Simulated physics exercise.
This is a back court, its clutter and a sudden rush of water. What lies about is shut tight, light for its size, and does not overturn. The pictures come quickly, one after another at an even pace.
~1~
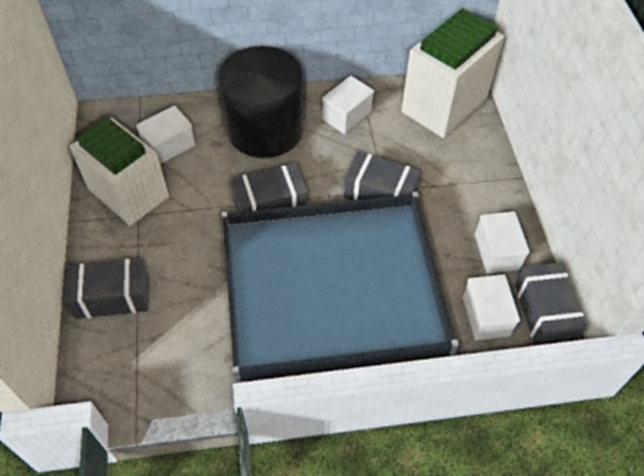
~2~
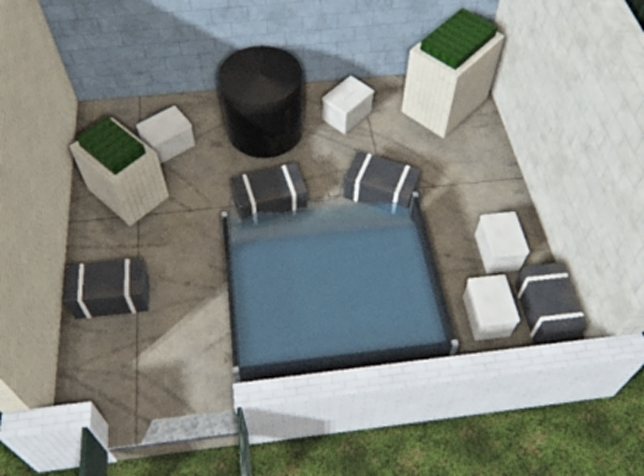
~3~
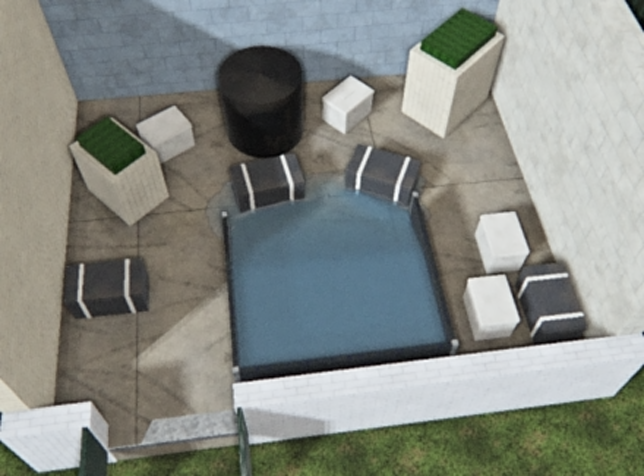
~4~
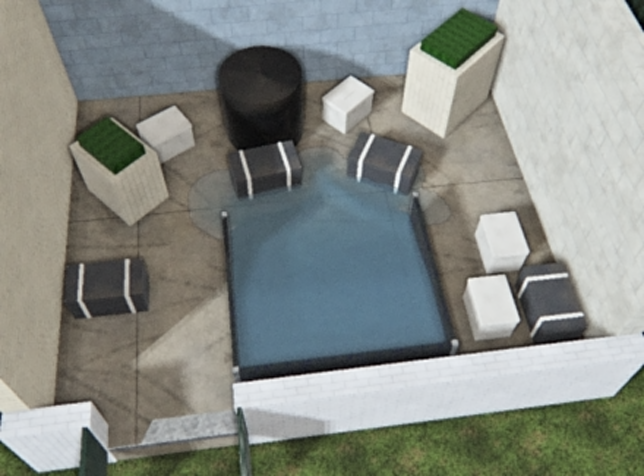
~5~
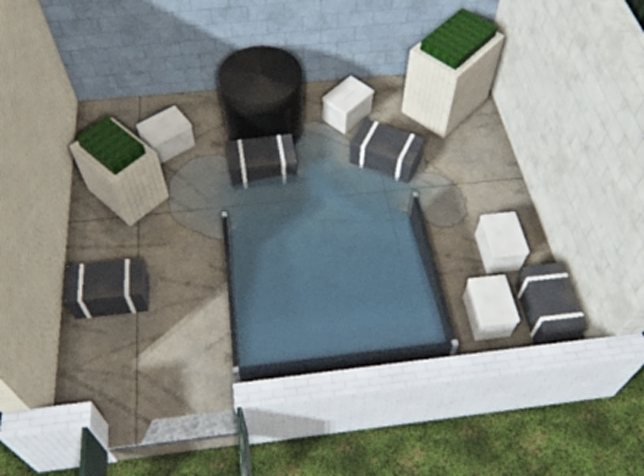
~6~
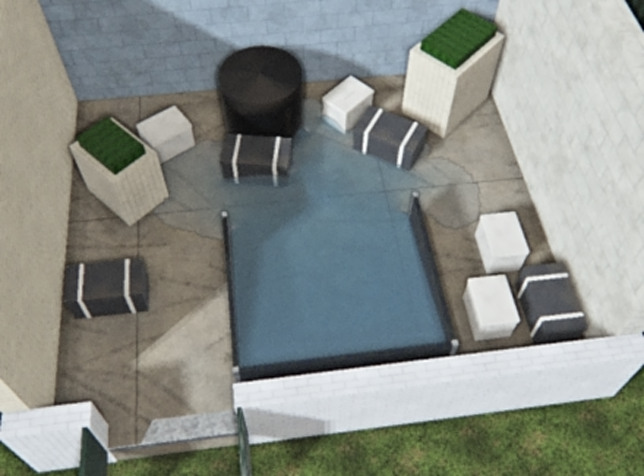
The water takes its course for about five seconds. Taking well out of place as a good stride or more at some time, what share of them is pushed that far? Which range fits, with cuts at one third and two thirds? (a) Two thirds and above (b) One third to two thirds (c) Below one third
Answer: B.
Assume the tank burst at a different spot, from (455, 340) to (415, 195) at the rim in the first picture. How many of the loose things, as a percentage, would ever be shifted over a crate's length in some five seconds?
Around 50 per cent.
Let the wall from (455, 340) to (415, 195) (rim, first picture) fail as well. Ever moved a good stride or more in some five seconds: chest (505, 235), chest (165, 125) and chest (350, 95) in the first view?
Outcome by item - displaced that far / short of that distance / displaced that far.
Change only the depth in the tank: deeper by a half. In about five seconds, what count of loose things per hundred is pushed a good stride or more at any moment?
My estimate is around 80 percent.
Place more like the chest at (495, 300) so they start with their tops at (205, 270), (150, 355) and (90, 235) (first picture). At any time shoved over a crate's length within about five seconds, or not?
Listed in sequence, the answers are remains nearby, remains nearby and remains nearby.
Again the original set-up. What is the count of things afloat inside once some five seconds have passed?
That adds up to 4.
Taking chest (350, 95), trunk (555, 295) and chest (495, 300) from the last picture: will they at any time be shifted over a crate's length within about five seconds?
The first is driven that far, the second not so far, and the third not so far.
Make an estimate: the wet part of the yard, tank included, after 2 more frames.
I'd put it at some 40 per cent.
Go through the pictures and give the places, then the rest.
The first frame shows a trunk at (383, 174) rests on the ground; a trunk at (269, 185), on the bottom; 0 of 8 have shifted.
The second frame shows a trunk at (383, 174) rests on the ground; a trunk at (269, 185), on the bottom; 0 of 8 have shifted.
The third frame shows a trunk at (384, 166), on the bottom, close to its start; a trunk at (267, 174), on the bottom, close to its start; 2 of 8 have shifted.
The fourth frame shows a trunk at (385, 153) rests on the ground, a stride from its start; a trunk at (264, 160) rests on the ground, a stride from its start; 2 of 8 have shifted.
The fifth frame shows a trunk at (388, 140), on the bottom, a stride from its start; a trunk at (261, 151), on the bottom, a stride from its start; 2 of 8 have shifted.
The sixth frame shows a trunk at (391, 128), on the bottom, a stride from its start; a trunk at (256, 150) rests on the ground, a stride from its start; 2 of 8 have shifted.
A moment on, 2 of 8 are well off their spots; 1 afloat.
Next, 4 of 8 are well off their spots; 3 afloat.
Later, 4 of 8 are well off their spots; 4 afloat.
In the end, 3 of 8 are well off their spots, and 4 have been at some point; 4 afloat.
